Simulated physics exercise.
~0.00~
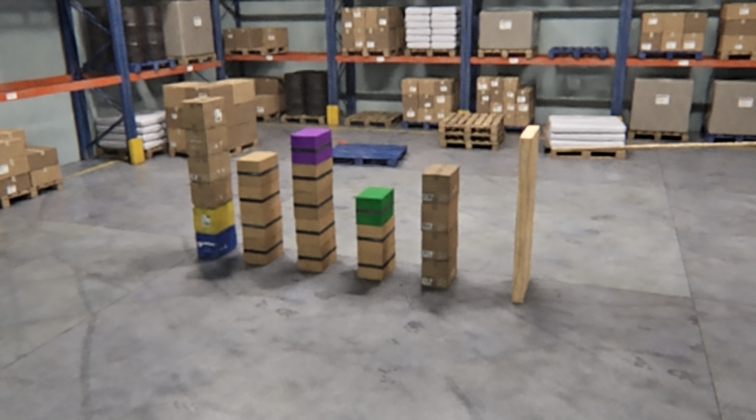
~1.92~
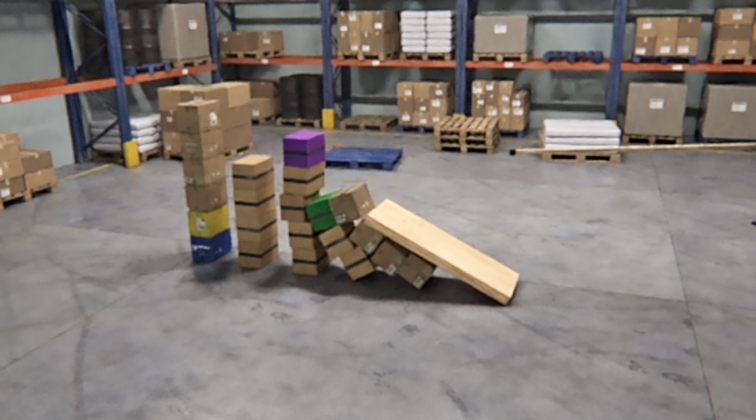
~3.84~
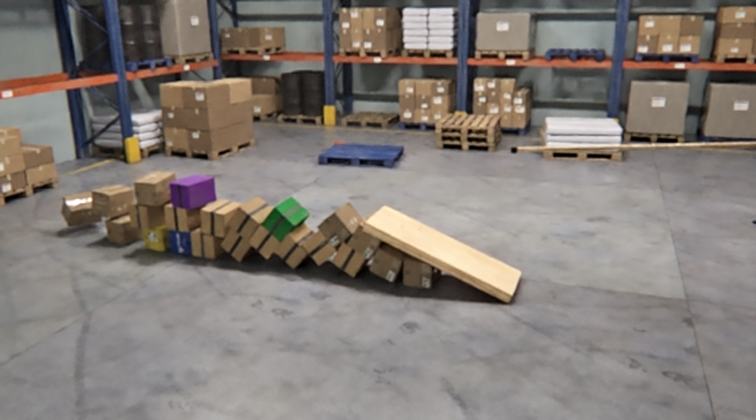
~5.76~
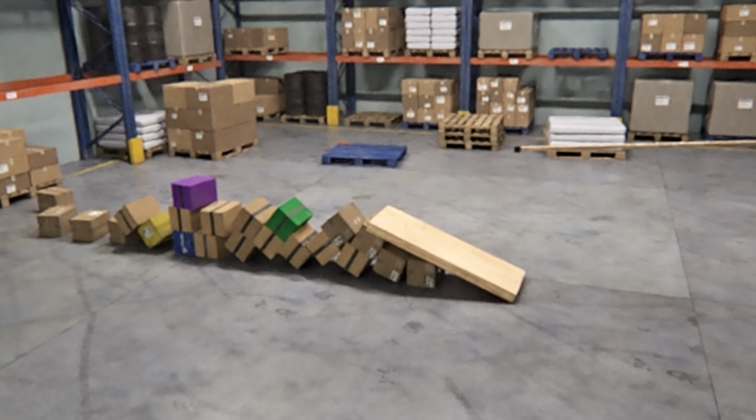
A tall wooden board, standing upright at the right end of a row of five carton stacks in a warehouse, topples to the left. It strikes the nearest stack, which crumples into the shorter one topped by a green carton, while the purple-topped stack and those beyond still stand. The collapse then runs leftward through the remaining stacks, bringing the purple carton down and spilling boxes across the floor. At the end, the board rests slanted on the fallen cartons, the purple carton lies on top of the low heap, and a few loose boxes sit at the far left.
